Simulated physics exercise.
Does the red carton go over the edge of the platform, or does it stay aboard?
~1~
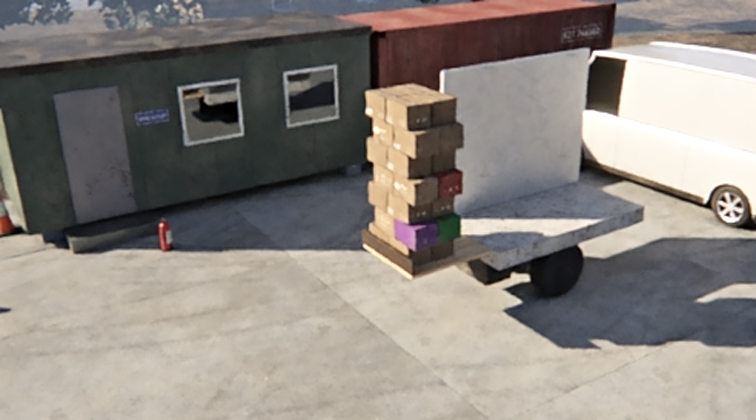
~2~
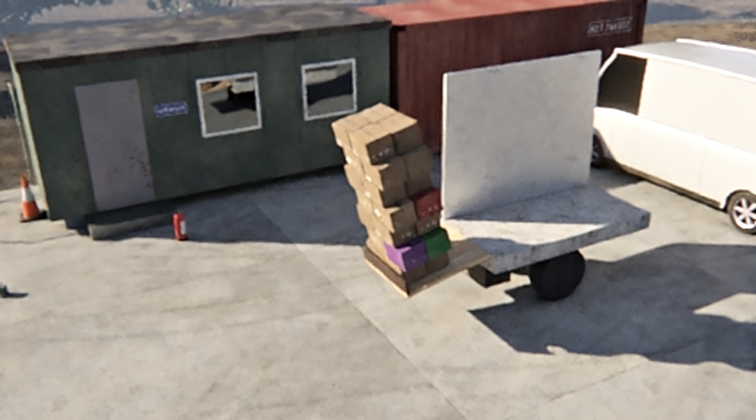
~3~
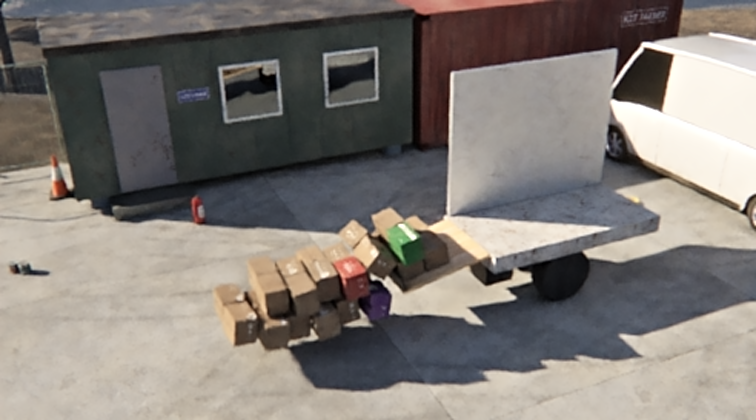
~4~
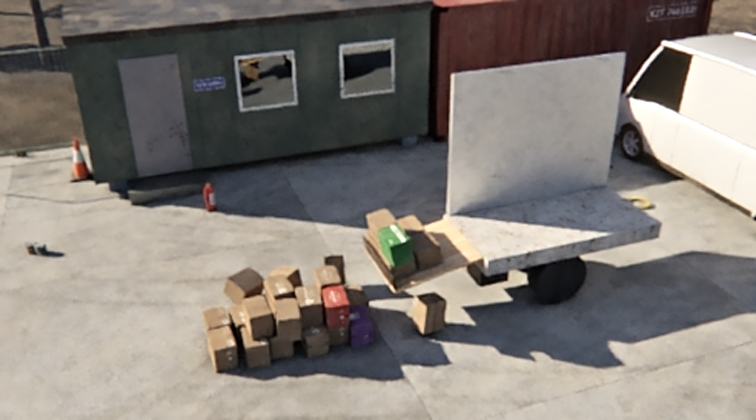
The red carton goes over the edge and ends up on the ground among the other fallen cartons.
A stack of cartons topples left off a tilting tail lift, leaving a few aboard.
